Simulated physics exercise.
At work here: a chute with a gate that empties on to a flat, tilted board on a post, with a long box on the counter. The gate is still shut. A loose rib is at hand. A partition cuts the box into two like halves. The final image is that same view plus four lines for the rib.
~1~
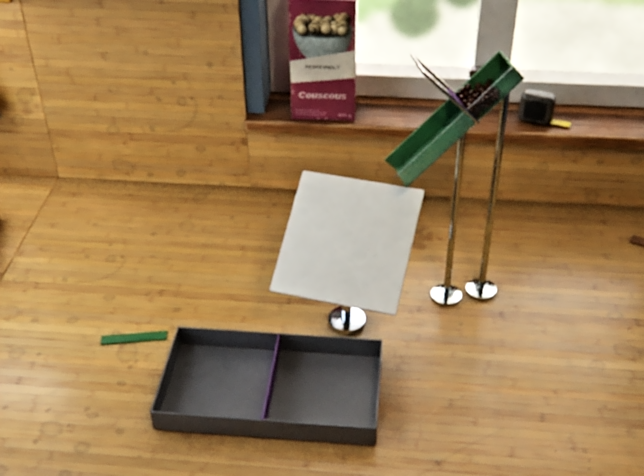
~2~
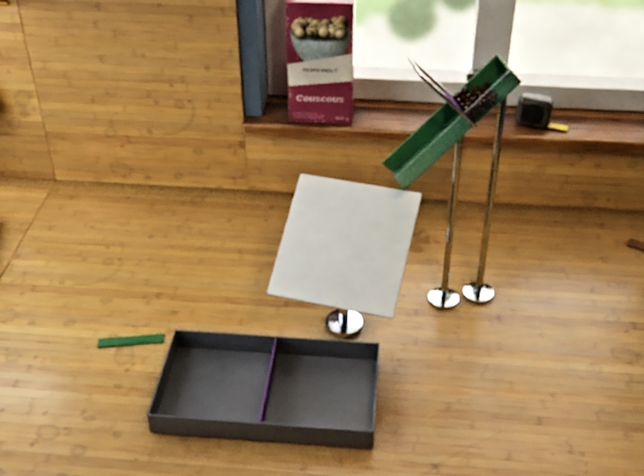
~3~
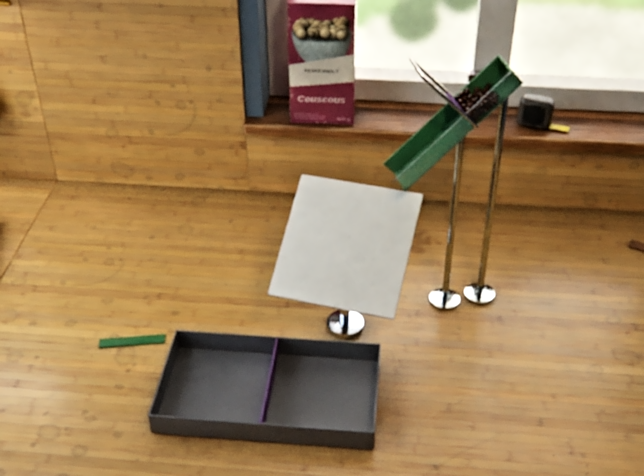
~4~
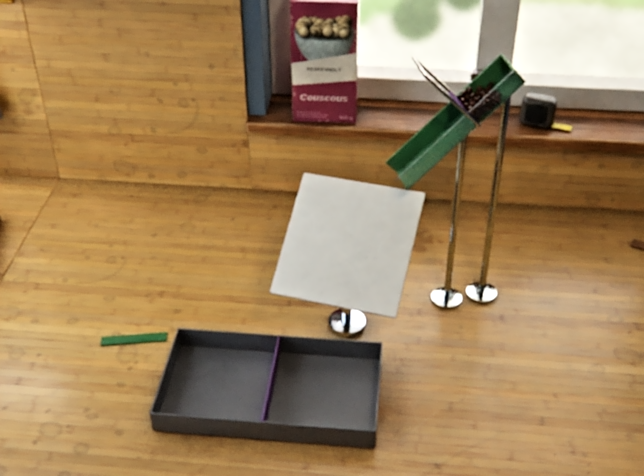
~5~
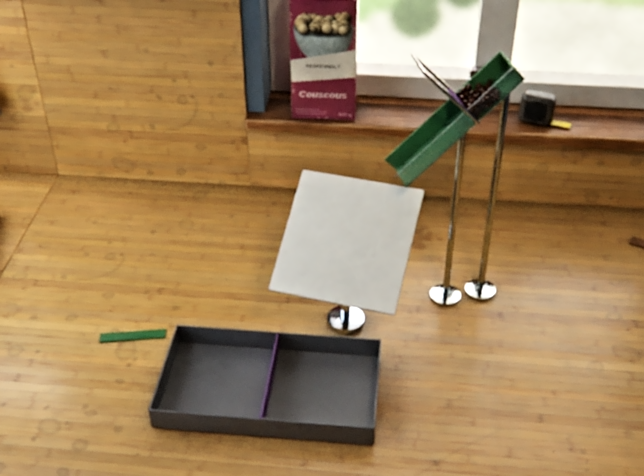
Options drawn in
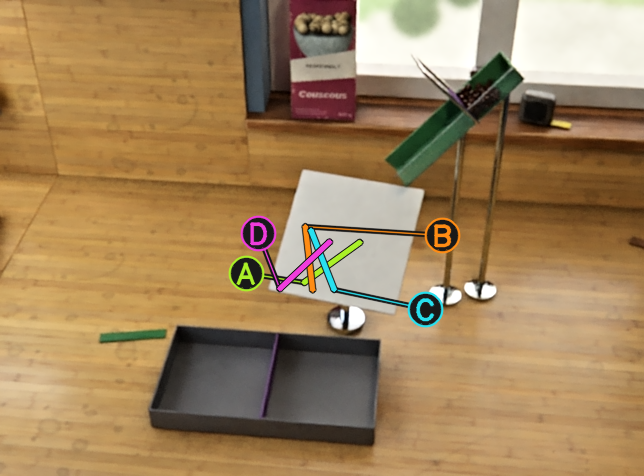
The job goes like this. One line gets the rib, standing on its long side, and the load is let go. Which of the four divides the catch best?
I would pick line D.
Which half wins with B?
More lands on the right.
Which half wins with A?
The left half.
On the marked copy, line A from (359, 242) to (304, 282); line B from (305, 226) to (312, 289); line C from (310, 230) to (334, 289); line D from (329, 241) to (279, 288).
If A is chosen, of what is caught, most in the left half, a small part in the right.
If B is chosen, of what is caught, none in the left half, all in the right.
If C is chosen, of what is caught, none in the left half, all in the right.
If D is chosen, of what is caught, about a third in the left half, about two thirds in the right.
